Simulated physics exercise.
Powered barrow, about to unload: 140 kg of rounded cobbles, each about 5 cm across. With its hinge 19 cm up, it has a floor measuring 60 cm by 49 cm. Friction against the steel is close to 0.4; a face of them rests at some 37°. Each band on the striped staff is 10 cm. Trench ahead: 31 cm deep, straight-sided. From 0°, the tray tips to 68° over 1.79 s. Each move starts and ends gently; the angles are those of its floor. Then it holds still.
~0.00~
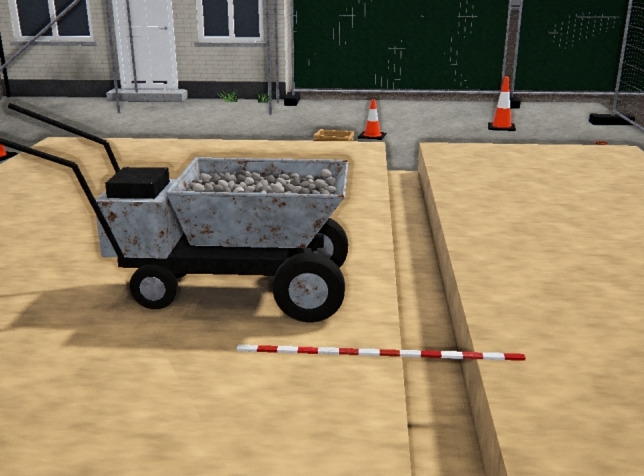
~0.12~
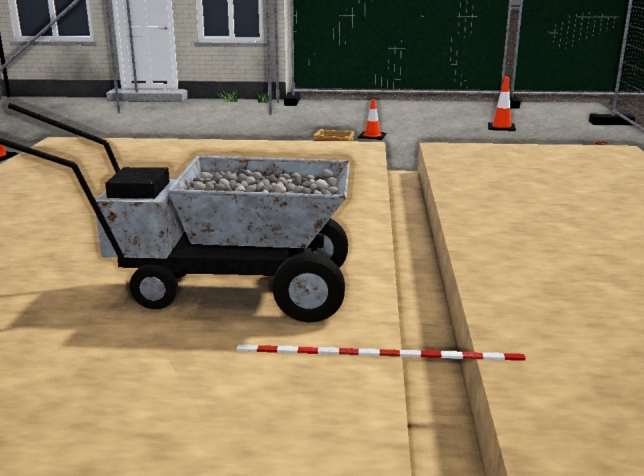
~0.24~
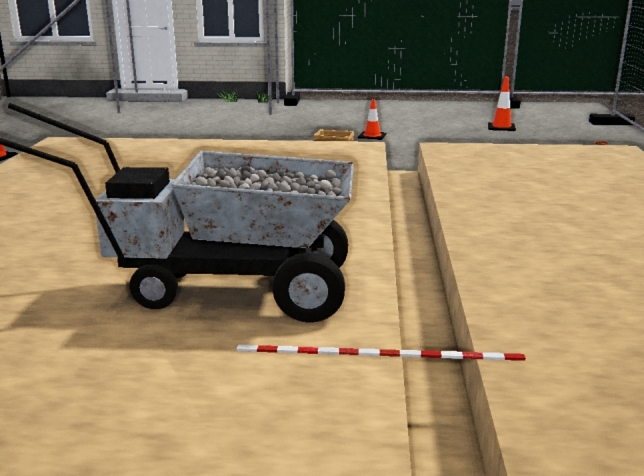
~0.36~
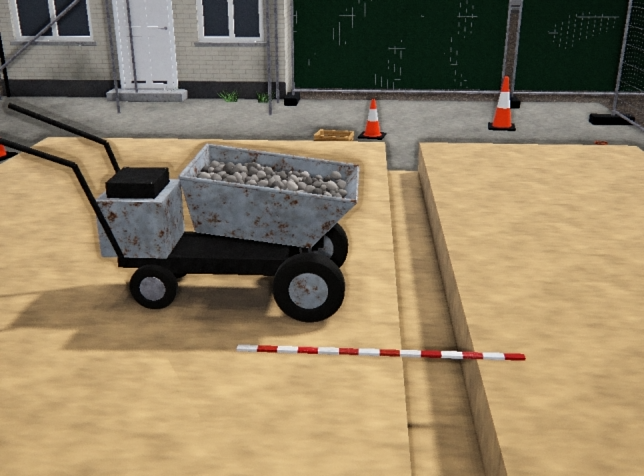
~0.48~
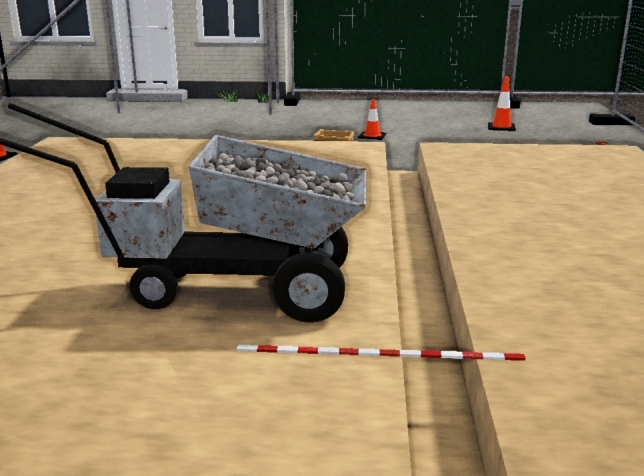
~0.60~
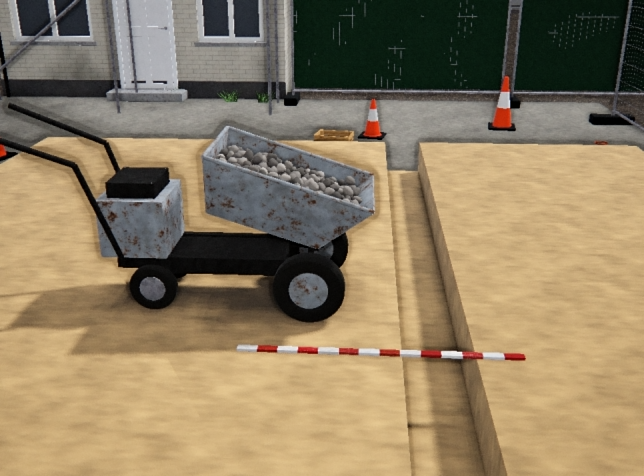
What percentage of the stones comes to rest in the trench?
About 84 per cent.
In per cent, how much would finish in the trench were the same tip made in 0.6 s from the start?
It would come to roughly 60 per cent.
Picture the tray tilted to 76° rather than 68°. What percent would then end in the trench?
In that case near 90 per cent.
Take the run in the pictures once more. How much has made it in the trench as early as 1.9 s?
Some 35 per cent.
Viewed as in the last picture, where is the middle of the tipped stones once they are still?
Roughly (433, 333), I'd say.
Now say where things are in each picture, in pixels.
Lip at (344, 197), floor tilted 0°, highest stones at (250, 179), in the first frame.
Lip at (345, 197), floor tilted 1°, highest stones at (240, 178); the stones move at 0.1 m/s on average, in the second frame.
The tray is at 3°, its lip at (350, 199); the top of the load is at (243, 175); the stones move at 0.2 m/s on average, in the third frame.
The tray is at 7°, its lip at (356, 202); the top of the load is at (229, 169); the stones move at 0.3 m/s on average, in the fourth frame.
The tray is at 12°, its lip at (365, 206); the top of the load is at (234, 162); the stones move at 0.4 m/s on average, in the fifth frame.
Lip at (374, 213), floor tilted 18°, highest stones at (242, 155); the stones move at 0.4 m/s on average, in the sixth frame.
After 1.3 s the floor is at 57°; 99 % in the tray, 1 % in the trench; the foremost stones are at (417, 251).
After 1.9 s the floor is at 68°; 62 % in the tray, 33 % in the trench, 5 % past the trench; the foremost stones are at (501, 303).
After 2.2 s the floor is at 68°; 38 % in the tray, 52 % in the trench, 10 % past the trench; the foremost stones are at (550, 306).
After 4.2 s the floor is at 68°; 6 % in the tray, 84 % in the trench, 10 % past the trench; the foremost stones are at (575, 316).
